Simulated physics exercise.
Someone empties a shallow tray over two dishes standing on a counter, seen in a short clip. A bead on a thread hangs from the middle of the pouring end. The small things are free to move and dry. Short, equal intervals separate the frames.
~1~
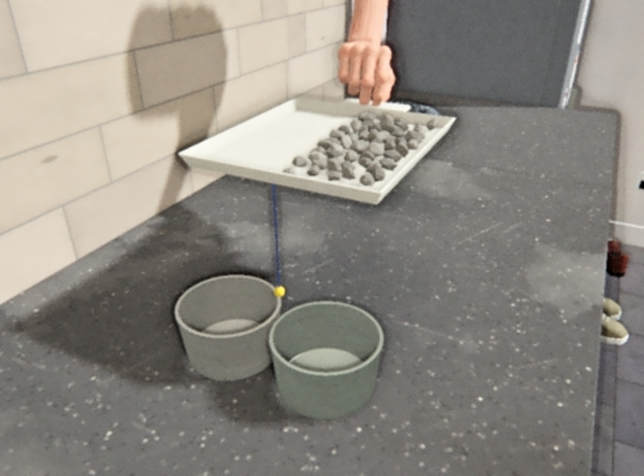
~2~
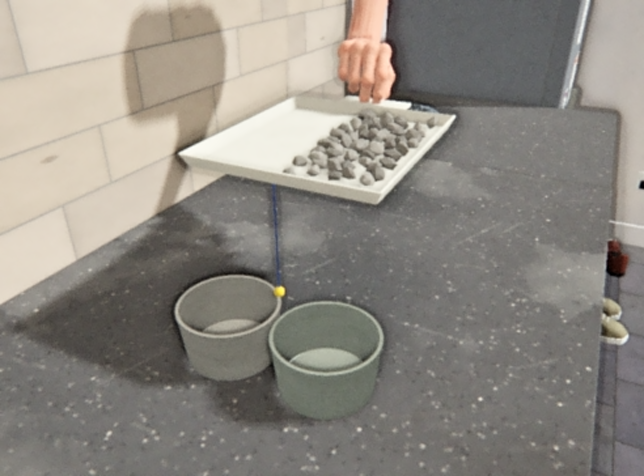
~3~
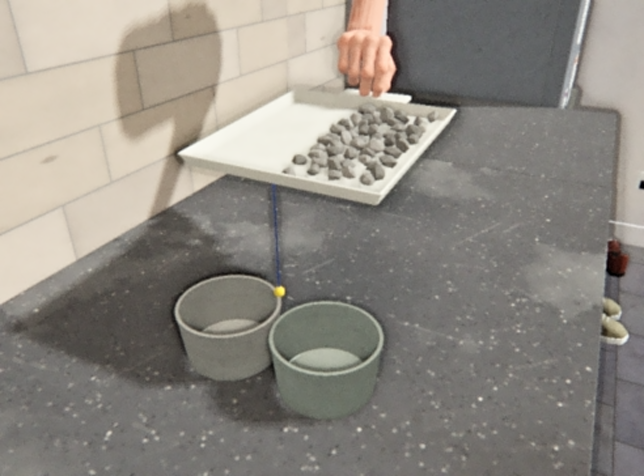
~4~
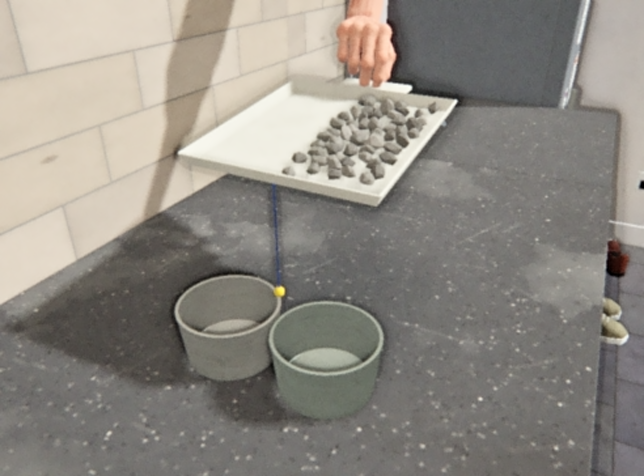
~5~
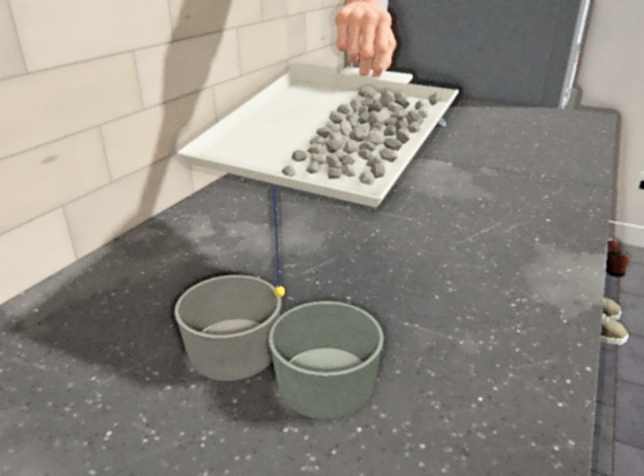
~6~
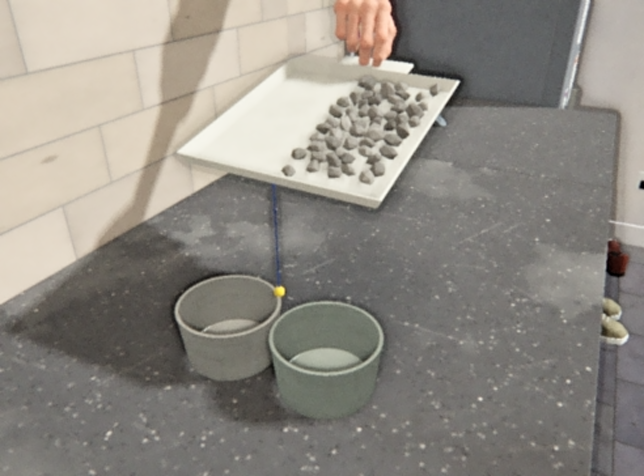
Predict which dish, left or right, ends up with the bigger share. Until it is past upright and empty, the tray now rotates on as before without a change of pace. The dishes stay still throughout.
The dish on the right is going to receive more.
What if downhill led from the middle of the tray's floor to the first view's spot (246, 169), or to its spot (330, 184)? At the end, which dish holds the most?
Try 1: The left-side dish; try 2: The right-side dish.
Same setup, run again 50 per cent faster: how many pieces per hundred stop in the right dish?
Expected result: Around 70 per cent.
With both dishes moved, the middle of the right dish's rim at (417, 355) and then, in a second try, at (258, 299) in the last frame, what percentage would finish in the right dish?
Close to 20 in a hundred, then close to 10 in a hundred.
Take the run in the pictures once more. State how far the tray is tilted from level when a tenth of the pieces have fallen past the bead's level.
I'd say close to 70 degrees.
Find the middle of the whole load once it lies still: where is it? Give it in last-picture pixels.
Roughly pixel (318, 382).
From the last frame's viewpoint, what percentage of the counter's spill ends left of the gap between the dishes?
Close to 30 %.
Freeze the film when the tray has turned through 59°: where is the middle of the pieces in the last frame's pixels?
I'd put the middle of the pieces at roughly (337, 164).
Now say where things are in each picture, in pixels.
In the first picture, corners of the pouring end (188, 152) and (377, 188), level; middle of the load (359, 146), bits of gravel; left dish (200, 352); right dish (300, 390); bead on its thread (279, 292).
In the second picture, corners of the pouring end (188, 152) and (377, 189), level; middle of the load (359, 145).
In the third picture, corners of the pouring end (188, 152) and (377, 190), tipped barely, lowest at the right corner; middle of the load (359, 142).
In the fourth picture, corners of the pouring end (187, 151) and (376, 191), tipped a little, lowest at the right corner; middle of the load (359, 137).
In the fifth picture, corners of the pouring end (187, 151) and (376, 193), tipped a little, lowest at the right corner; middle of the load (359, 132).
In the sixth picture, corners of the pouring end (186, 150) and (376, 194), tipped a little, lowest at the right corner; middle of the load (359, 127); left dish (200, 352); right dish (300, 390).
Just after the last frame, tray tipped steeply; almost all on the tray; just a few in the right dish; just a few in the air.
A moment on, tray tipped right over; just a few on the tray; roughly two thirds in the right dish; just a few in the left dish; roughly a quarter outside both; about a tenth in the air.
Further on, tray tipped past a quarter turn; the larger part in the right dish; just a few in the left dish; roughly a quarter outside both.
When it is over, tray tipped past a quarter turn; the larger part in the right dish; just a few in the left dish; roughly a quarter outside both.
